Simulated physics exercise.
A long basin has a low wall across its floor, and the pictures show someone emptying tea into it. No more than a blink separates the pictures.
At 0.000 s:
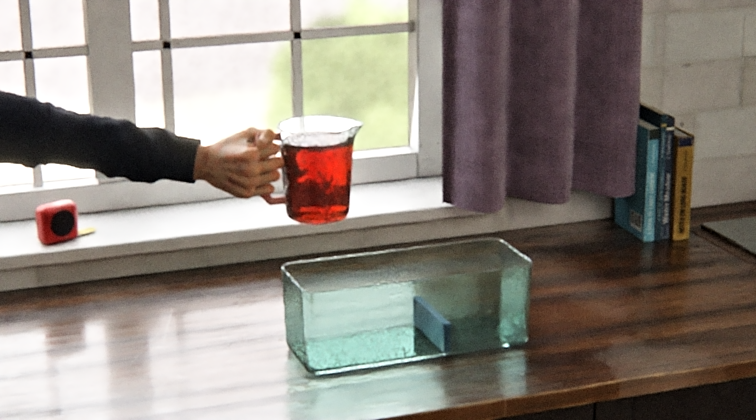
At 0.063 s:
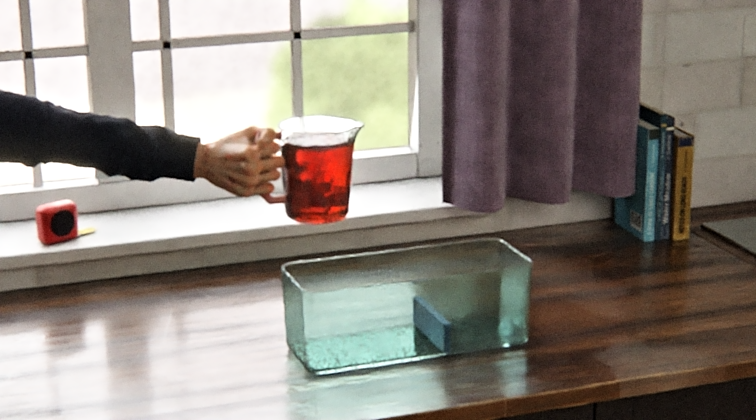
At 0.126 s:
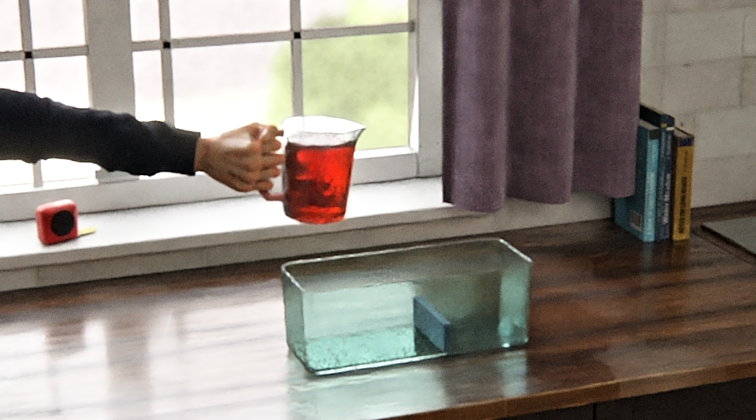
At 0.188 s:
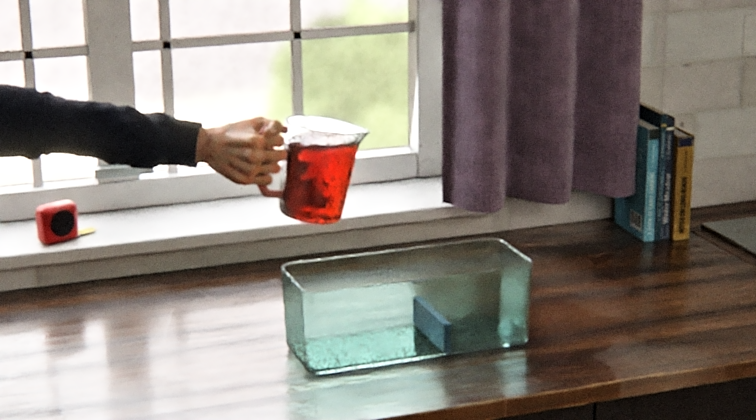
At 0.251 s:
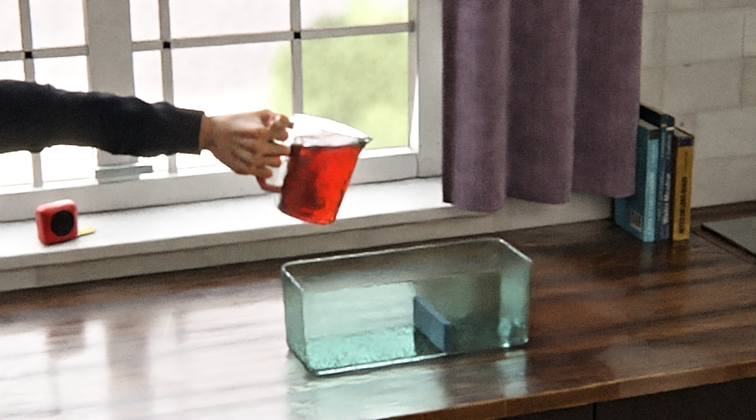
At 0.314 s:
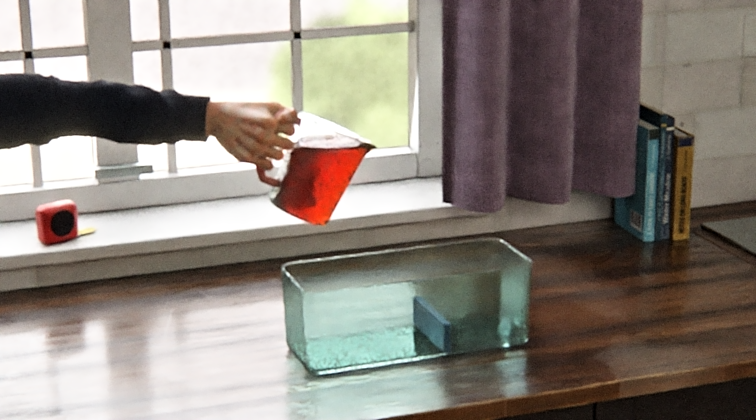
In this clip, a hand holds a clear jug of red liquid above a long glass basin with a low wall across its floor, then gradually tilts the jug to the right, the liquid shifting toward the rim.
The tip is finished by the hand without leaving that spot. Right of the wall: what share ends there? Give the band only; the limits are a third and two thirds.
Below a third.
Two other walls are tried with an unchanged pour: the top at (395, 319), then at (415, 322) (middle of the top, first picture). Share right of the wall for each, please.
The first placement leaves close to 95 per cent, the second close to 70 per cent.
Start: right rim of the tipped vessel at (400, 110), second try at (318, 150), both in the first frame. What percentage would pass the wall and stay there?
Around 95 percent first, around 5 percent second.
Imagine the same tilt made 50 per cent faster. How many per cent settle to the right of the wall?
Roughly 20 per cent ends up there.
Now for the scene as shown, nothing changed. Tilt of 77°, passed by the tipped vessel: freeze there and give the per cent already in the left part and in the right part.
You'd find 5 per cent on the left and 0 per cent on the right.
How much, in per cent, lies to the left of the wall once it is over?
Some 75 per cent.
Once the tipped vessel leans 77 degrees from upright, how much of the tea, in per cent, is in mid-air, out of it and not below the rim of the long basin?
Around 20 in a hundred, more or less.
After 0.63 s the tilt is 77° and 72 per cent is still to pour, 6 is left of the wall and 2 right of it.
After 0.87 s the tilt is 94° and 31 per cent is still to pour, 34 is left of the wall and 15 right of it.
After 1.11 s the tilt is 94° and 9 per cent is still to pour, 63 is left of the wall and 20 right of it.
After 1.38 s the tilt is 94° and 2 per cent is still to pour, 74 is left of the wall and 21 right of it.
In the end 77 per cent lies left of the wall, 21 right of it and 2 outside.
